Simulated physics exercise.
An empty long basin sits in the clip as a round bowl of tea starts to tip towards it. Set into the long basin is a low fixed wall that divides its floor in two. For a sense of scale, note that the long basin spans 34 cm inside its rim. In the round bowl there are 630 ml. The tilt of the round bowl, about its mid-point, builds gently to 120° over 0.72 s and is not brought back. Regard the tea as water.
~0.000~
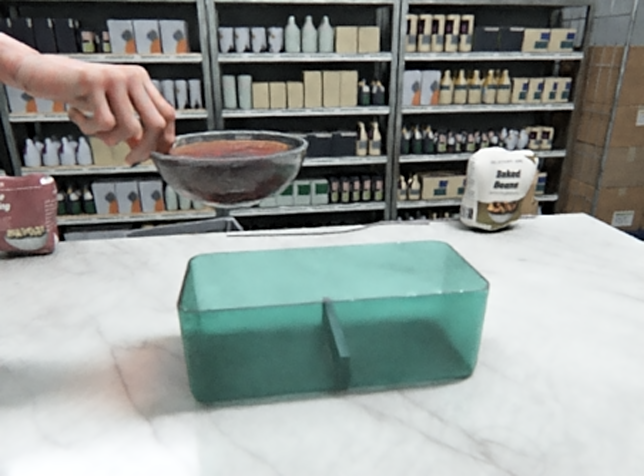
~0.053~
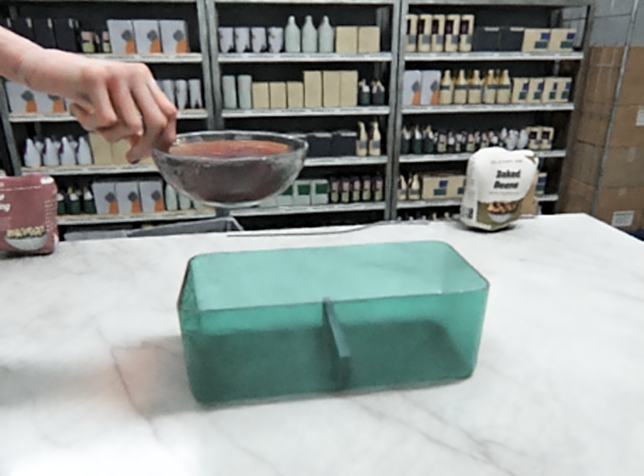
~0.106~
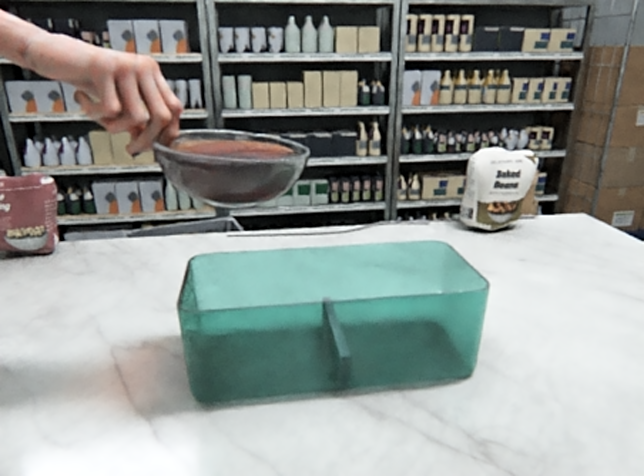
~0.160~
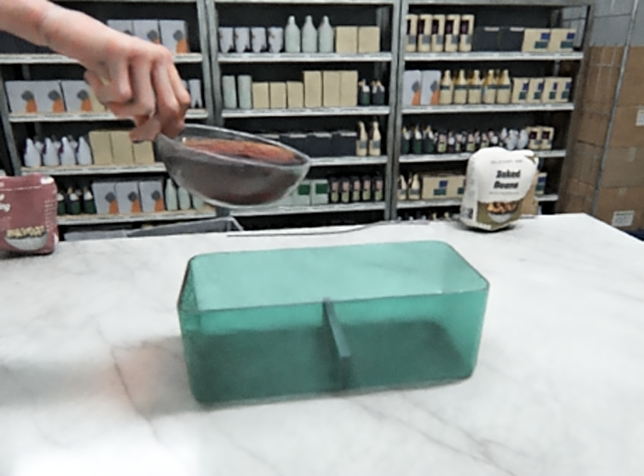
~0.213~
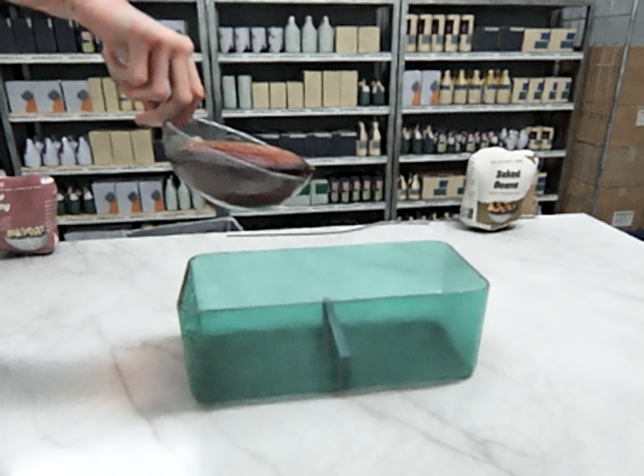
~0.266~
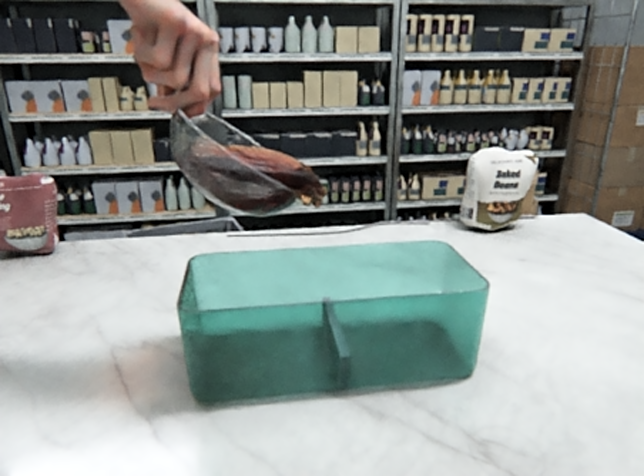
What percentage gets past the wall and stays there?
About 63 per cent.
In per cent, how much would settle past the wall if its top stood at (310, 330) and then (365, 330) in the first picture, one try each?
One try each: Around 80 percent and then around 30 percent.
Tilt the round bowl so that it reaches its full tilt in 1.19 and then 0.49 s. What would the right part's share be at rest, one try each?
The first try gives 75 percent and the second 50 percent.
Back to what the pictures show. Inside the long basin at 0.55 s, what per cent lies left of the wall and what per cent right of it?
Lab note: Left near 26, right near 64.
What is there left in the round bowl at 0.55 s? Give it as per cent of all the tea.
At that time about 1 in a hundred parts are still held.
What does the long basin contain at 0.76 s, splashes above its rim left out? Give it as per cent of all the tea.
94 per cent, give or take a little.
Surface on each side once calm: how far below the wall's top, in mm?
Noted: Left near 32 mm, right near 24 mm.
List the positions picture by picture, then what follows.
Tilt 0°; pouring edge (306, 144); surface from (158, 154) to (302, 150); the long basin's rim runs from (184, 282) to (467, 263); the wall's top is at (335, 324), in the first frame.
Tilt 2°; pouring edge (306, 146); surface from (158, 153) to (302, 151), in the second frame.
Tilt 6°; pouring edge (308, 152); surface from (160, 150) to (304, 154), in the third frame.
Tilt 14°; pouring edge (309, 162); surface from (165, 147) to (307, 157), in the fourth frame.
Tilt 24°; pouring edge (309, 175); surface from (170, 148) to (303, 168); 5 per cent is over the edge, in the fifth frame.
Tilt 36°; pouring edge (306, 190); surface from (179, 153) to (287, 170); 16 per cent is over the edge, in the sixth frame.
Then, 0.55 s in, the tilt is 105° and 1 per cent is still to pour, 26 is left of the wall and 64 right of it.
Then, 0.76 s in, the tilt is 120° and 0 per cent is still to pour, 33 is left of the wall and 62 right of it.
Then, 0.98 s in, the tilt is 120° and 0 per cent is still to pour, 35 is left of the wall and 63 right of it.
Then, 1.22 s in, the tilt is 120° and 0 per cent is still to pour, 35 is left of the wall and 63 right of it.
Finally, 35 per cent lies left of the wall, 63 right of it and 2 outside.
